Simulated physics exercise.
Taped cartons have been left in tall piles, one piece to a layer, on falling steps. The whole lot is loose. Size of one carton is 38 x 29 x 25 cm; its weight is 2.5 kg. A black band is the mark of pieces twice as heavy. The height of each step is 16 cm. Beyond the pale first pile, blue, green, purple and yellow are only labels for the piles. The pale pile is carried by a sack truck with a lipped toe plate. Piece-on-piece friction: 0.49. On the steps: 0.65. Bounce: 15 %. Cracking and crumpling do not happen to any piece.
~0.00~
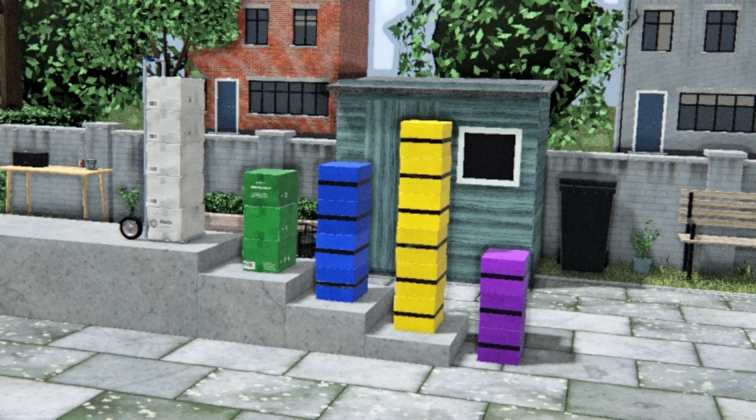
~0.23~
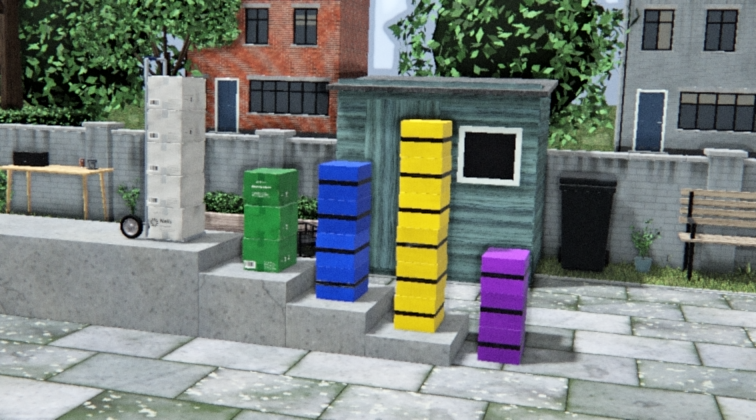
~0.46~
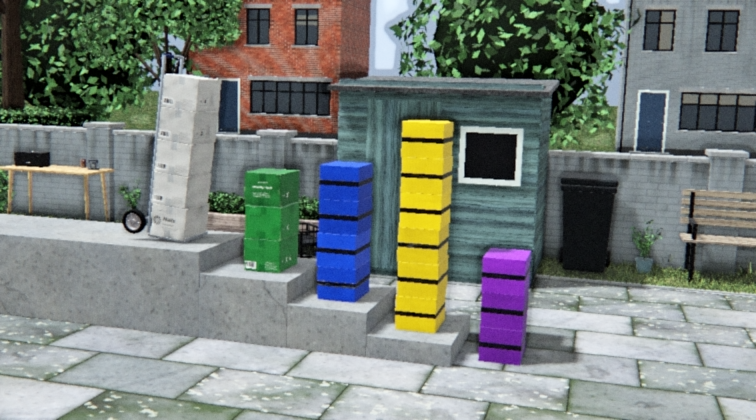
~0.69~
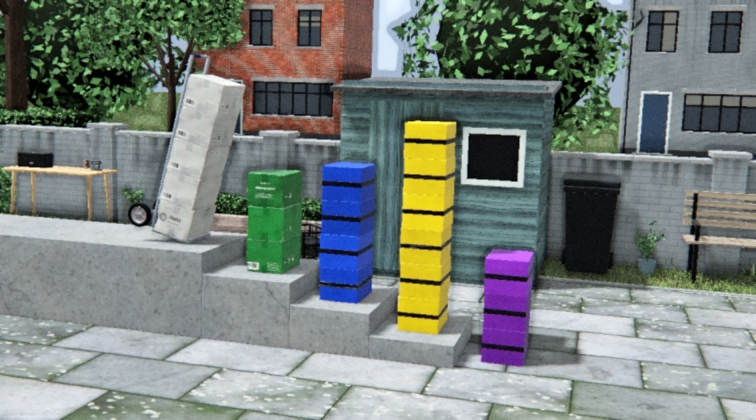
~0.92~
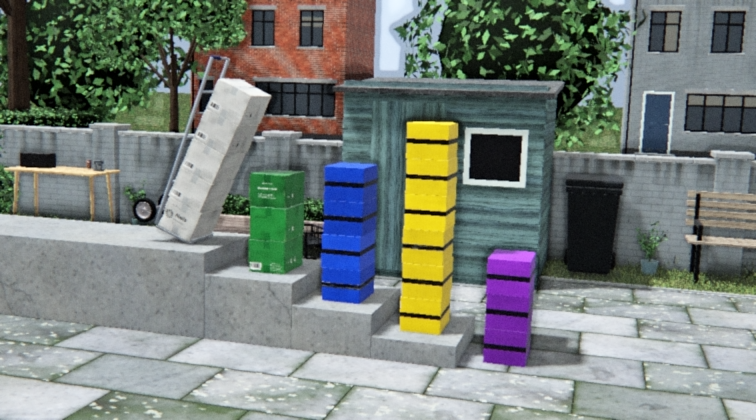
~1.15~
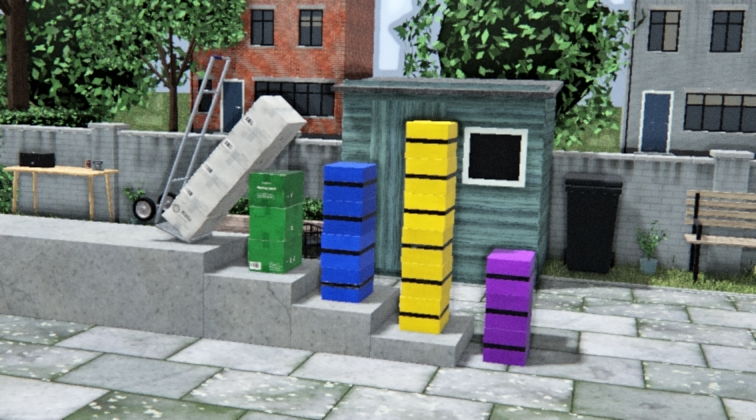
The tall white pile of boxes leans steadily right, tilting away from its hand truck.
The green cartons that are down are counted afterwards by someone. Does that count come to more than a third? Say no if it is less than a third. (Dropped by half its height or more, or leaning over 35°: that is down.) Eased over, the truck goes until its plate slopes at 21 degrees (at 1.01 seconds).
No, I'd say the part down stays lower than a third.
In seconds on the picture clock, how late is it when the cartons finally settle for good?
2.0 s, give or take.
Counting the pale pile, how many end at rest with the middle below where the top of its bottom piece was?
Number of pale pieces - 1.
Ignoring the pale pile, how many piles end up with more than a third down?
Count: 0.
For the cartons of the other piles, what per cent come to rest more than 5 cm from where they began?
Shifted share: 20 %.
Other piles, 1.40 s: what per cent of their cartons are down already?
0 per cent.
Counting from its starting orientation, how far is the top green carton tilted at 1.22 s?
About 0 degrees.
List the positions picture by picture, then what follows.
In the first frame (each place is the centre of the face we see best), truck frame (145, 96) 0° forward; top green carton (261, 190); top blue carton (338, 184); the others all in place.
Truck frame (147, 95) 1° forward; top green carton (261, 190), in the second frame.
Truck frame (161, 92) 6° forward, top of the pale pile leaning 6°; top green carton (262, 190); the others all in place, in the third frame.
Truck frame (184, 91) 14° forward, top of the pale pile leaning 15°; top green carton (265, 191); the others all in place, in the fourth frame.
Truck frame (201, 92) 20° forward, top of the pale pile leaning 24°; top green carton (267, 191); the others all in place, in the fifth frame.
Truck frame (201, 92) 21° forward, top of the pale pile leaning 41°; top green carton (266, 191); top blue carton (343, 184); the others all in place, in the sixth frame.
By 1.22 s, 5 of the pale pile down; none of the 3 green cartons down (0 of 16 in all colours); top green carton moved 27 mm.
By 1.40 s, 5 of the pale pile down; none of the 3 green cartons down (0 of 16 in all colours); top green carton tilted 3°; top blue carton moved 26 mm.
When it is over (2.1 s), 5 of the pale pile down; none of the 3 green cartons down (0 of 16 in all colours); top green carton tilted 7°; top blue carton moved 54 mm. That is 0 per cent. In pixels of the last frame, middles, top green carton near (293, 188), top blue carton near (358, 182).
